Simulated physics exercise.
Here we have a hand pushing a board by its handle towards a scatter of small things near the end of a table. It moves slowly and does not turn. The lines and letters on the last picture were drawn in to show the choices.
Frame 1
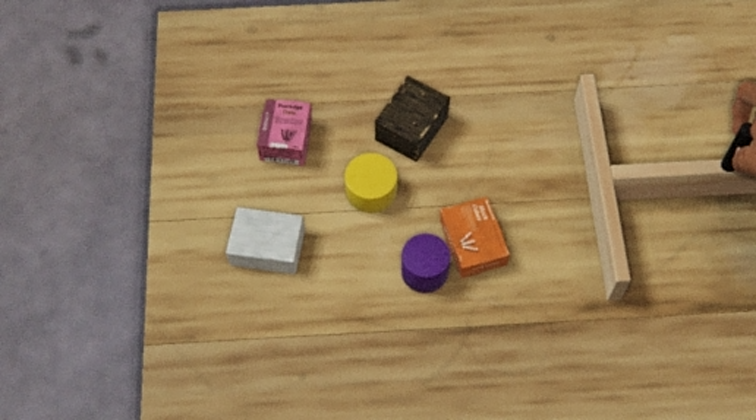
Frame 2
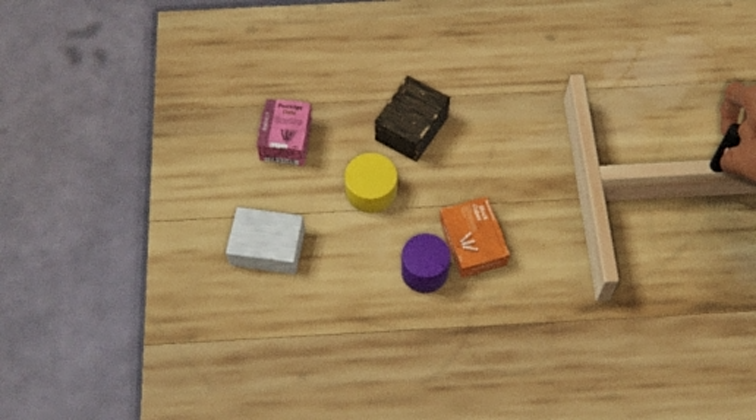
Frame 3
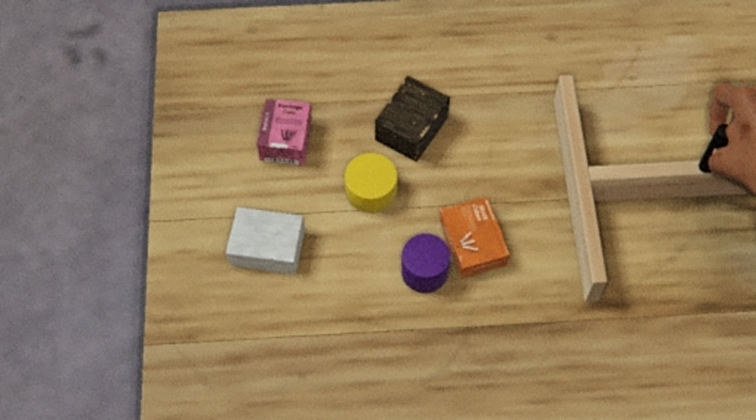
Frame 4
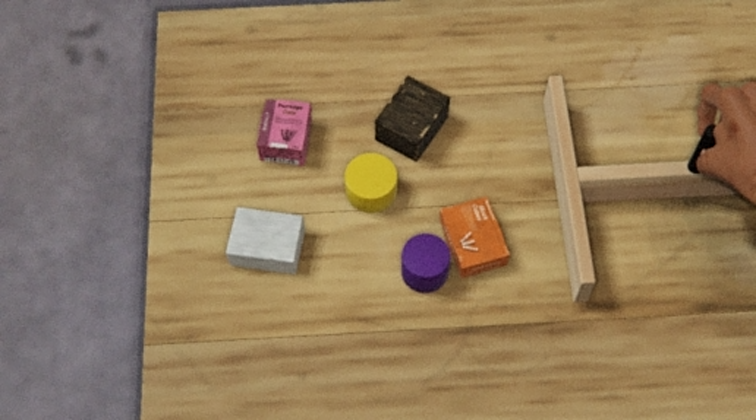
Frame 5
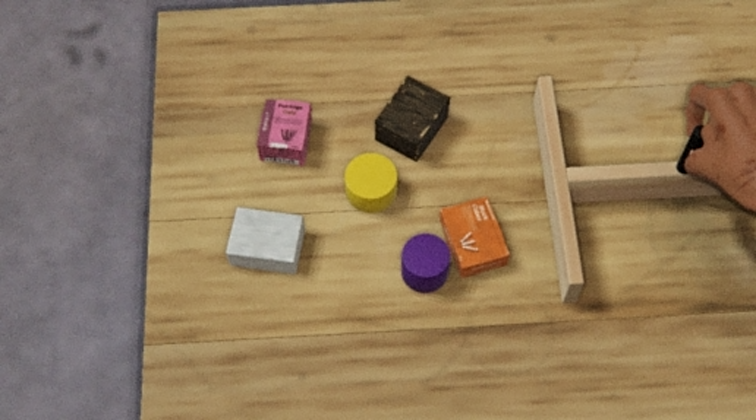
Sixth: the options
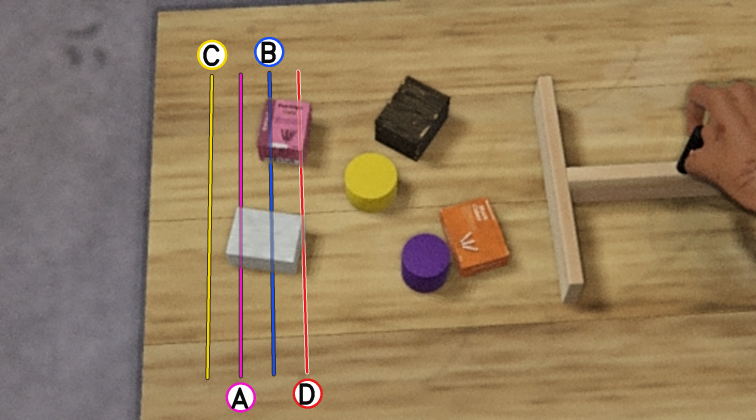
A T-shaped wooden board, held by its handle in a hand at the right, slides slowly leftward across the wooden table without turning. It draws nearer to the orange packet and purple tin, leaving a gap, while the yellow cylinder and the black, white and pink items all stay still.
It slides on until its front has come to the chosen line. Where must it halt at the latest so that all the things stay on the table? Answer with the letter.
Line A.
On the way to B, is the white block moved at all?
Yes.
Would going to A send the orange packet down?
No.
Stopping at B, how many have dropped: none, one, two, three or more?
The count is none.
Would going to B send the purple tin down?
No.
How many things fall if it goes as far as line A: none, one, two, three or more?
In all, none.
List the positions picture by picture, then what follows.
The first frame shows board (605, 172); black block (412, 119); white block (267, 241).
The second frame shows board (594, 173); purple tin (426, 264).
The third frame shows board (582, 173); pink packet (285, 132).
The fourth frame shows board (571, 174); white block (267, 241).
The fifth frame shows board (560, 174); purple tin (426, 264); orange packet (474, 238); pink packet (285, 132).
On the marked copy, A at (241, 215); B at (272, 213); C at (210, 216); D at (302, 211).
Taking A. A third of the way, board (446, 181); black block (396, 122); purple tin (367, 266).
Two thirds of the way, board (332, 187); white block (233, 241); pink packet (248, 134).
When it is over, board (242, 191); white block (156, 233); pink packet (164, 138); nothing has fallen.
As for the rest, B is safe but short; C drops the white block and pink packet; D is safe but short.
